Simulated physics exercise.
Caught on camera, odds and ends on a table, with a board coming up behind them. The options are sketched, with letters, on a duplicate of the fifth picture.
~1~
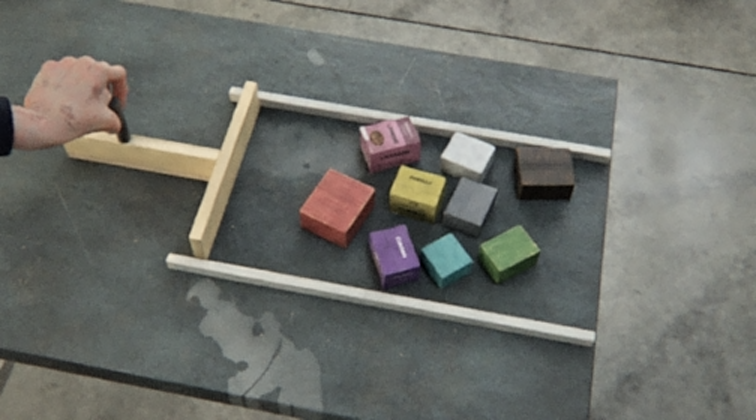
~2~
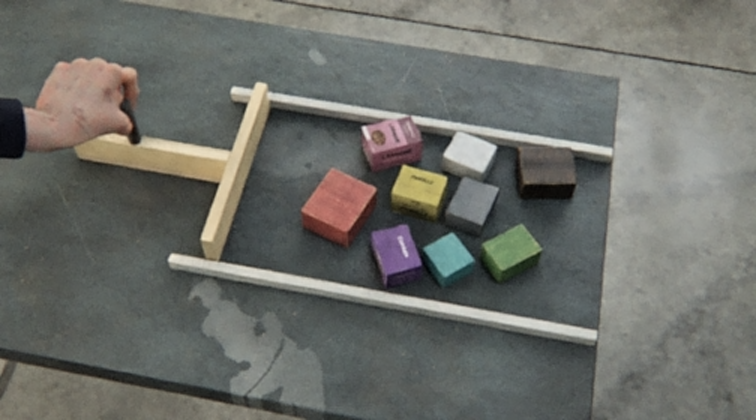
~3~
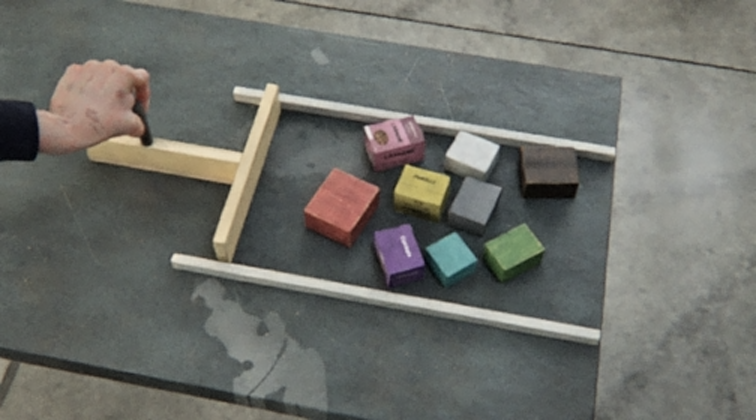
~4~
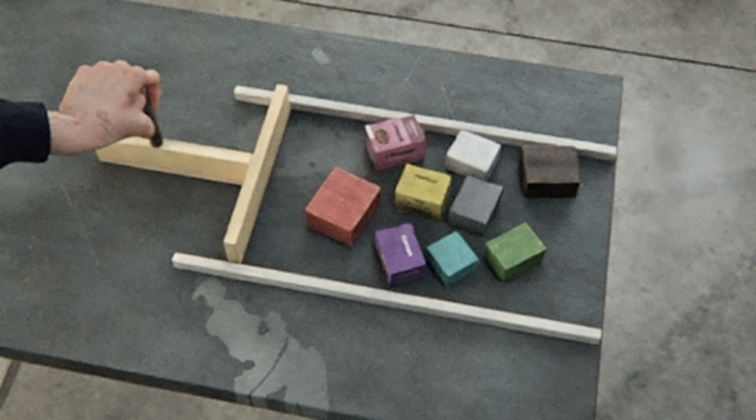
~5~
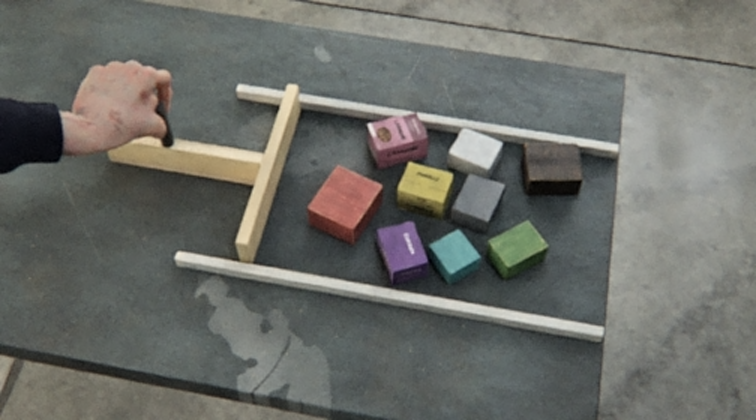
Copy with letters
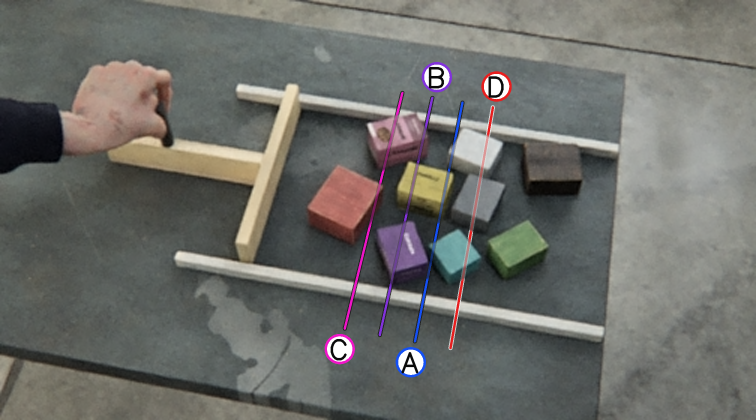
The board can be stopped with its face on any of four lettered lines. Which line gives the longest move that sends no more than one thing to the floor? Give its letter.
No farther than D.
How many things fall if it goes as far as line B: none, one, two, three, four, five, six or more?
The count is none.
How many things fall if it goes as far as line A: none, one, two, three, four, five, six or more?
The count is none.
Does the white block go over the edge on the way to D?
By then, no.
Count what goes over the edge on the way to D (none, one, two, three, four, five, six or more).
The count is none.
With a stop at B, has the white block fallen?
No.
On the marked copy, A at (441, 212); B at (408, 207); C at (376, 201); D at (473, 218).
Taking D. A third of the way, board (342, 172); purple box (405, 257); red block (370, 207).
Two thirds of the way, board (415, 184); black block (559, 171); grey block (541, 212).
When it is over, board (471, 193); black block (612, 180); grey block (598, 220); none fallen.
As for the rest, A is within the limit but short; B is within the limit but short; C is within the limit but short.
